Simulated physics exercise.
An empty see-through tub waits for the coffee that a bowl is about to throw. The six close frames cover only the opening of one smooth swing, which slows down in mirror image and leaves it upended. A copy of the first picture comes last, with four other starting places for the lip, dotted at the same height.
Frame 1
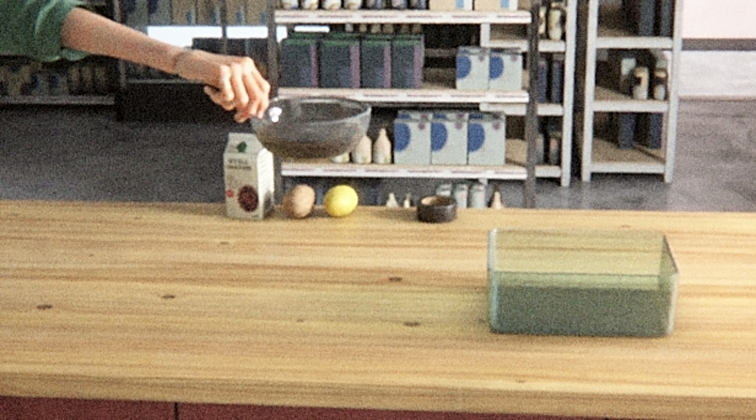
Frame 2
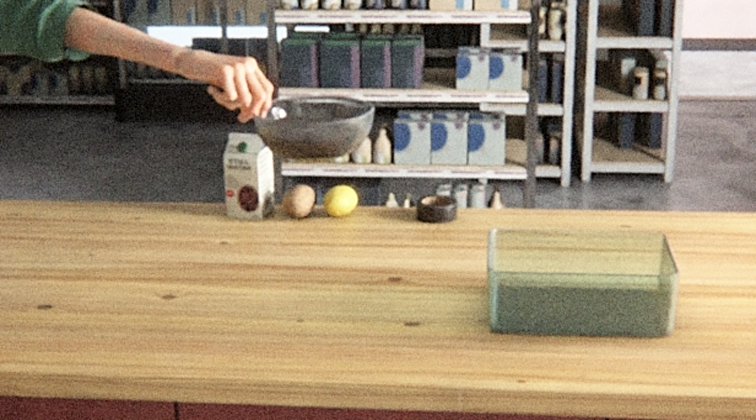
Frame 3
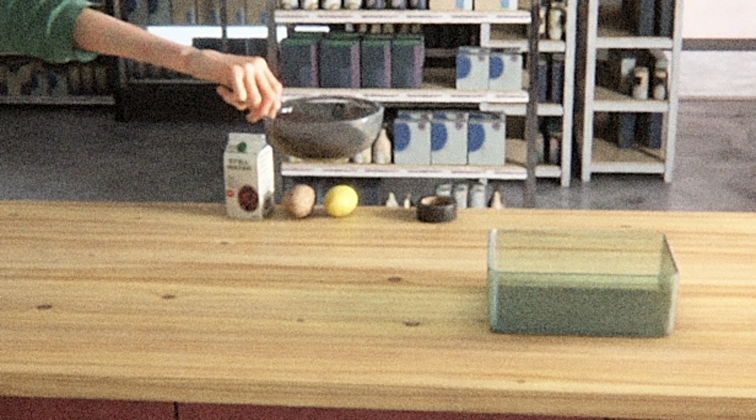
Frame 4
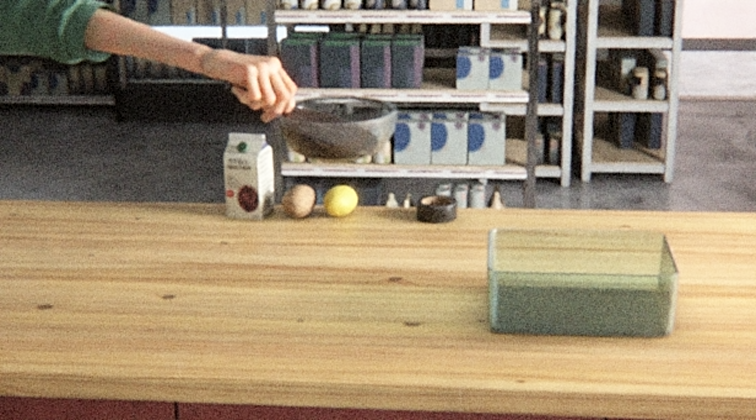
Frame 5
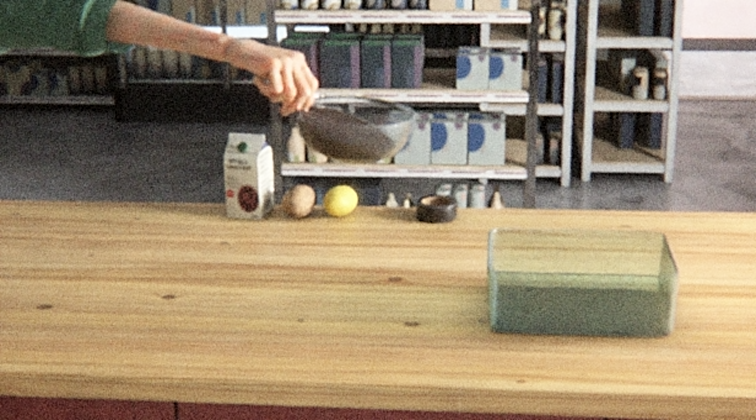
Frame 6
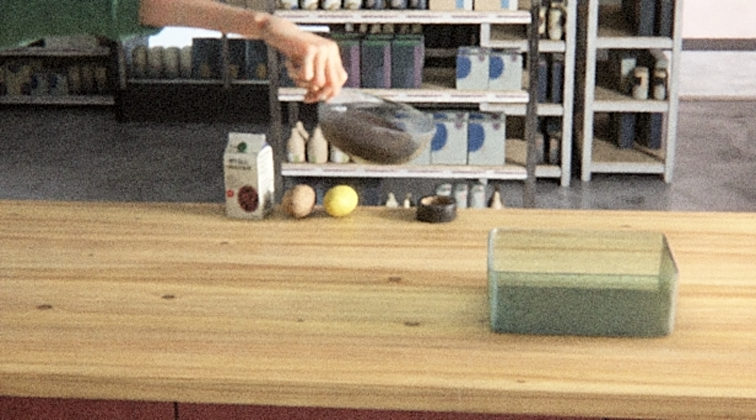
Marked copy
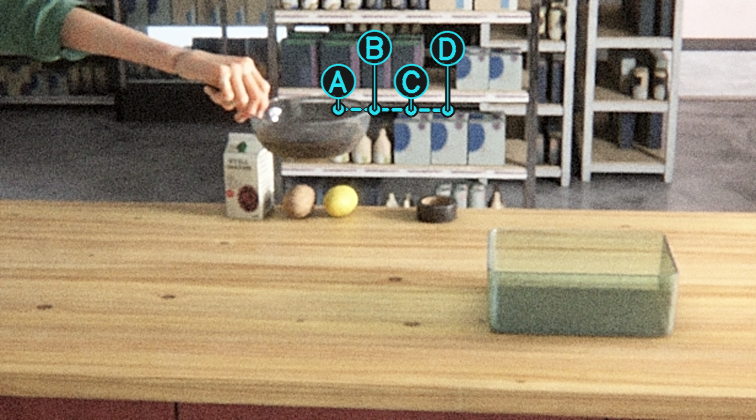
A dark bowl held by a hand in a green sleeve moves slowly right above a wooden counter, then tilts rightward, while a see-through tub, a carton, a yellow lemon and other small items stay still.
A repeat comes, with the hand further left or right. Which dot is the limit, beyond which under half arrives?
A.
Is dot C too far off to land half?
No, not at all.
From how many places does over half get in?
All of them.
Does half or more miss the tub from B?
No, not at all.
On the marked copy, A at (338, 109); B at (374, 109); C at (411, 109); D at (447, 110).
Choosing A, about 64 % lands in the tub, 26 % falls short and 9 % goes beside or beyond.
Choosing B, about 79 % lands in the tub, 10 % falls short and 11 % goes beside or beyond.
Choosing C, about 80 % lands in the tub, 6 % falls short and 14 % goes beside or beyond.
Choosing D, about 82 % lands in the tub, 10 % falls short and 8 % goes beside or beyond.
